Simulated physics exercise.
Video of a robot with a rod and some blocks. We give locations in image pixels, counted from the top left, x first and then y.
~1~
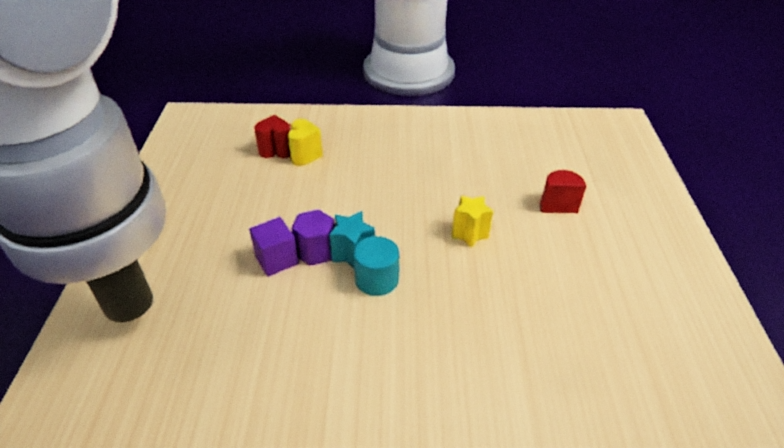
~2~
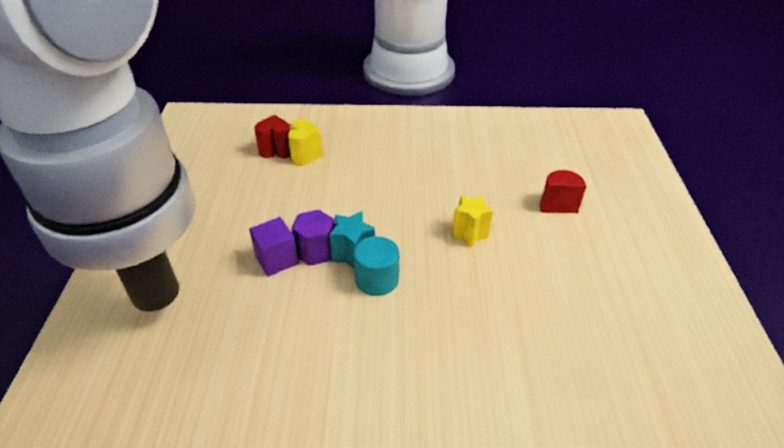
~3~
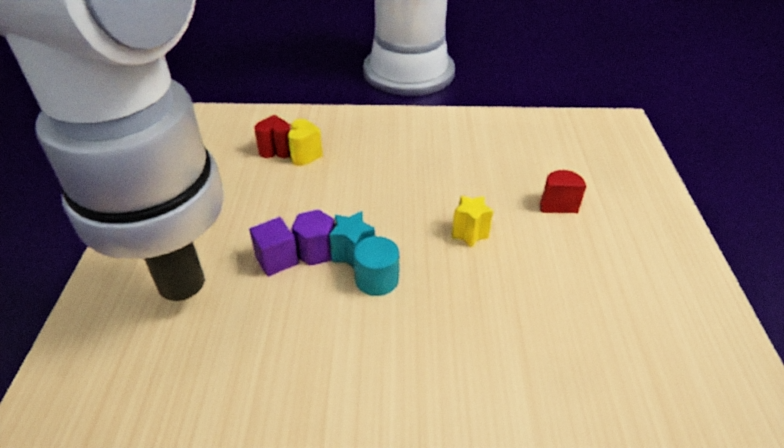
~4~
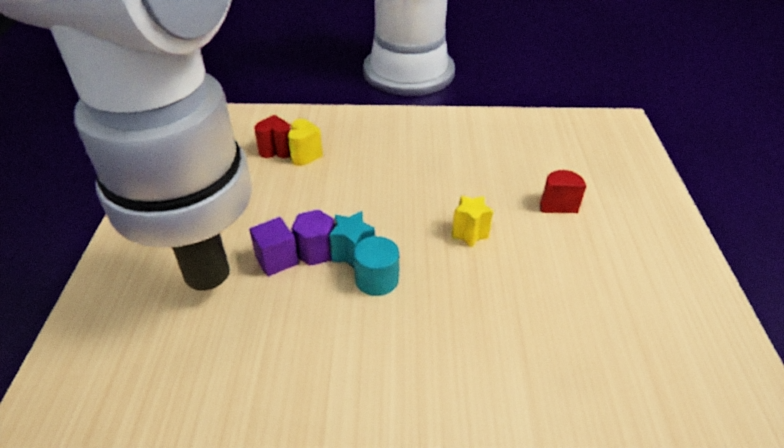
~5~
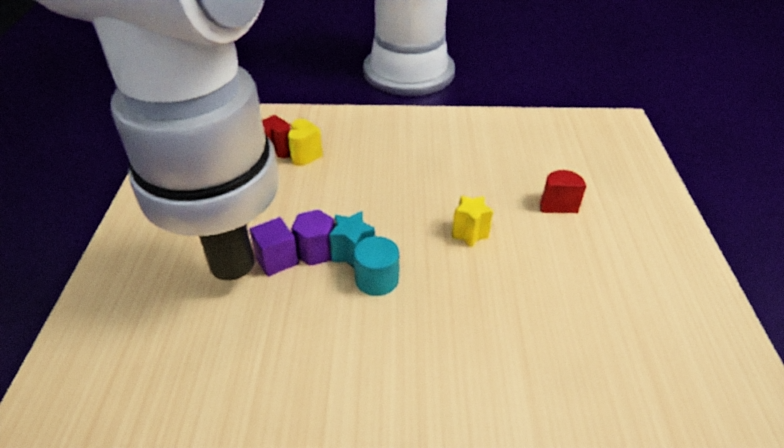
A large white and grey robot arm with a short black rod stands over the left side of a pale wooden table, seen from above against a dark purple background. Purple and turquoise blocks sit in a row left of centre, with red and yellow ones behind and to the right. The arm glides steadily right and slightly back, bringing the rod beside the purple square block, while the blocks and view stay still.
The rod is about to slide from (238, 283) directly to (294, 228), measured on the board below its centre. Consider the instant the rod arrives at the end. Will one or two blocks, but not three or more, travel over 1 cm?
No - that is not the case.
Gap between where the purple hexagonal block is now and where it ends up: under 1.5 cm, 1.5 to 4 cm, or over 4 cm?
Its final spot will lie more than 4 cm from the current one.
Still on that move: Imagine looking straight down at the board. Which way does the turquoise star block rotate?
If we look at it from overhead, the turquoise star block pivots clockwise.
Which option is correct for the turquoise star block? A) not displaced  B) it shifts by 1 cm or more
My pick is B.
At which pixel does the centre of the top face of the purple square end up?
Most likely (323, 187).
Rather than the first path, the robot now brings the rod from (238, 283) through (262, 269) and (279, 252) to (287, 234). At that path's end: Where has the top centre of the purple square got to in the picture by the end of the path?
Put as a pixel place, it's (310, 188).
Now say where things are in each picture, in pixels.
Lower end of the rod (129, 304), tops of blocks, purple square (271, 232), purple hexagonal block (313, 222), turquoise star block (351, 225), in the first picture.
Rod (156, 294), blocks as before, in the second picture.
Rod (182, 284), blocks as before, in the third picture.
Rod (207, 274), blocks as before, in the fourth picture.
Rod (232, 264), purple square (271, 232), purple hexagonal block (313, 222), turquoise star block (351, 225), in the fifth picture.
What follows on the original path. Halfway along, rod (263, 235); purple square (296, 210); purple hexagonal block (336, 209), turned 25° clockwise; turquoise star block (365, 223), turned 30° clockwise.
At the end, rod (291, 209); purple square (323, 187), turned 15° clockwise; purple hexagonal block (361, 196), turned 65° clockwise; turquoise star block (374, 221), turned 55° clockwise.
